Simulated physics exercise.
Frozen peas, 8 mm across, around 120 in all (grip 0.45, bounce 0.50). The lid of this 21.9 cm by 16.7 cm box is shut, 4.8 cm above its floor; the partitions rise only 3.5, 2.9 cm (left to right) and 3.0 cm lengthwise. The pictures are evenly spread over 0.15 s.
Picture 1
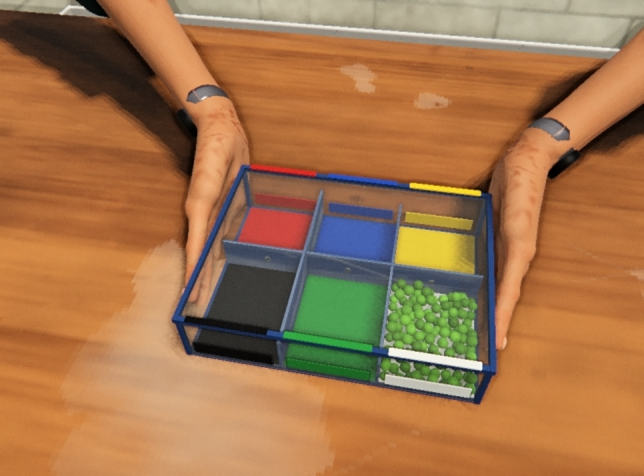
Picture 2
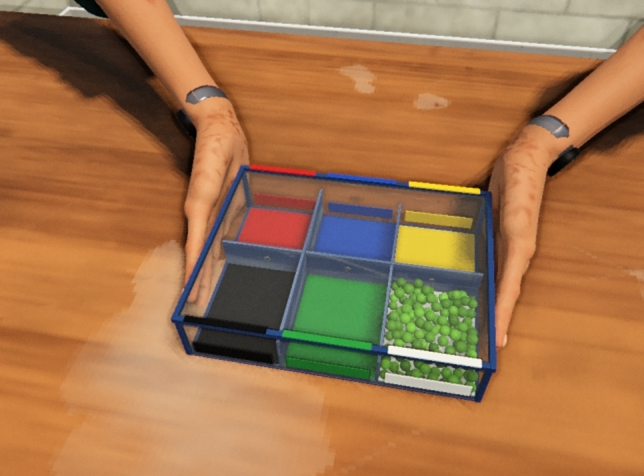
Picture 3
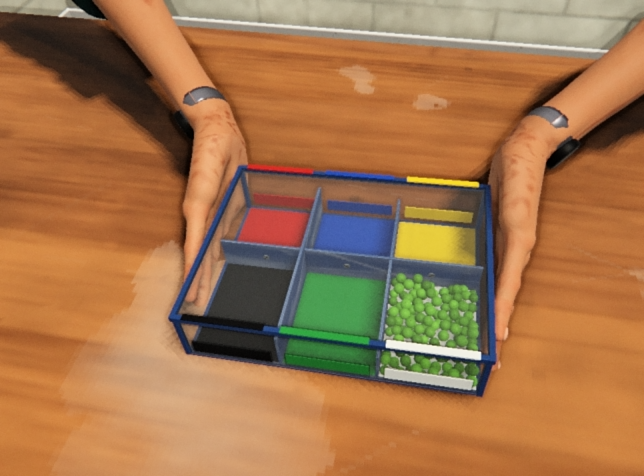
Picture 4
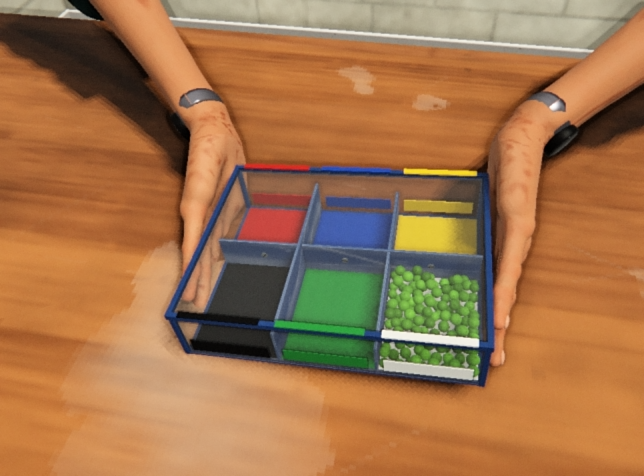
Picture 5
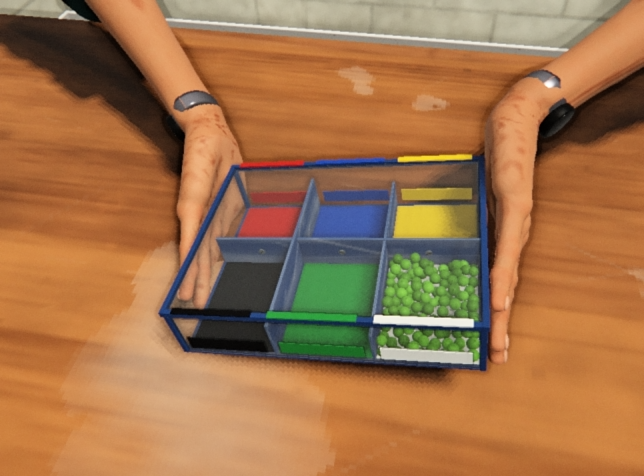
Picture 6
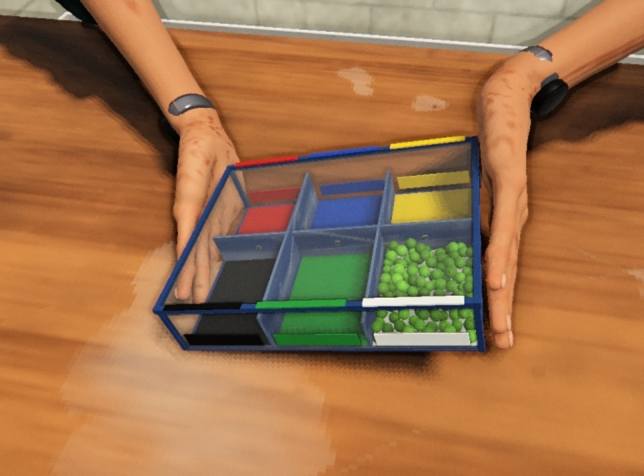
On a wooden tabletop, two hands hold a clear, lidded box with six coloured compartments and gradually tilt it, raising its right side, while the small green balls stay in the white compartment at the front right.
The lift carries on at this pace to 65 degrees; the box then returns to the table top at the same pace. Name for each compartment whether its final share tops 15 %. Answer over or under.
Red under, blue under, green over, yellow under, white over, black under.
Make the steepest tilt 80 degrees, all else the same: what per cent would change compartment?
Some 70 per cent.
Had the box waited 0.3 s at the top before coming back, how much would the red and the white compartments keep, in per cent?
Red 0; white 70.
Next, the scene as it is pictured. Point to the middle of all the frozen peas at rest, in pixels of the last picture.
Near (393, 315).
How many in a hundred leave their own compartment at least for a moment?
Roughly 35 per cent.
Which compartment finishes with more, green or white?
It is the white one.
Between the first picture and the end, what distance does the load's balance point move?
Some 5.0 cm.
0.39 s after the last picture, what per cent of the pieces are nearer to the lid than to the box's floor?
About 40 per cent.
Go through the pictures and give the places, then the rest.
The first frame shows box tilt 0 degrees, front corners at (179, 318) and (490, 368); white 100 %.
The second frame shows box tilt 1 degrees, front corners at (178, 317) and (489, 365).
The third frame shows box tilt 3 degrees, front corners at (176, 316) and (489, 357).
The fourth frame shows box tilt 6 degrees, front corners at (172, 314) and (487, 344), lowest corner left back.
The fifth frame shows box tilt 10 degrees, front corners at (166, 311) and (483, 324), lowest corner left back.
The sixth frame shows box tilt 15 degrees, front corners at (160, 308) and (474, 300), lowest corner left back; white 100 %.
Then, 0.39 s after the last picture, tilt 64 degrees; green 10 %, white 90 %.
Then, 0.65 s after the last picture, tilt 26 degrees; green 30 %, white 65 %.
Then, 1.02 s after the last picture, tilt 0 degrees; green 30 %, white 65 %.
In the end, red 5 %, blue 5 %, green 30 %, yellow 0 %, white 65 %, black 0 %.
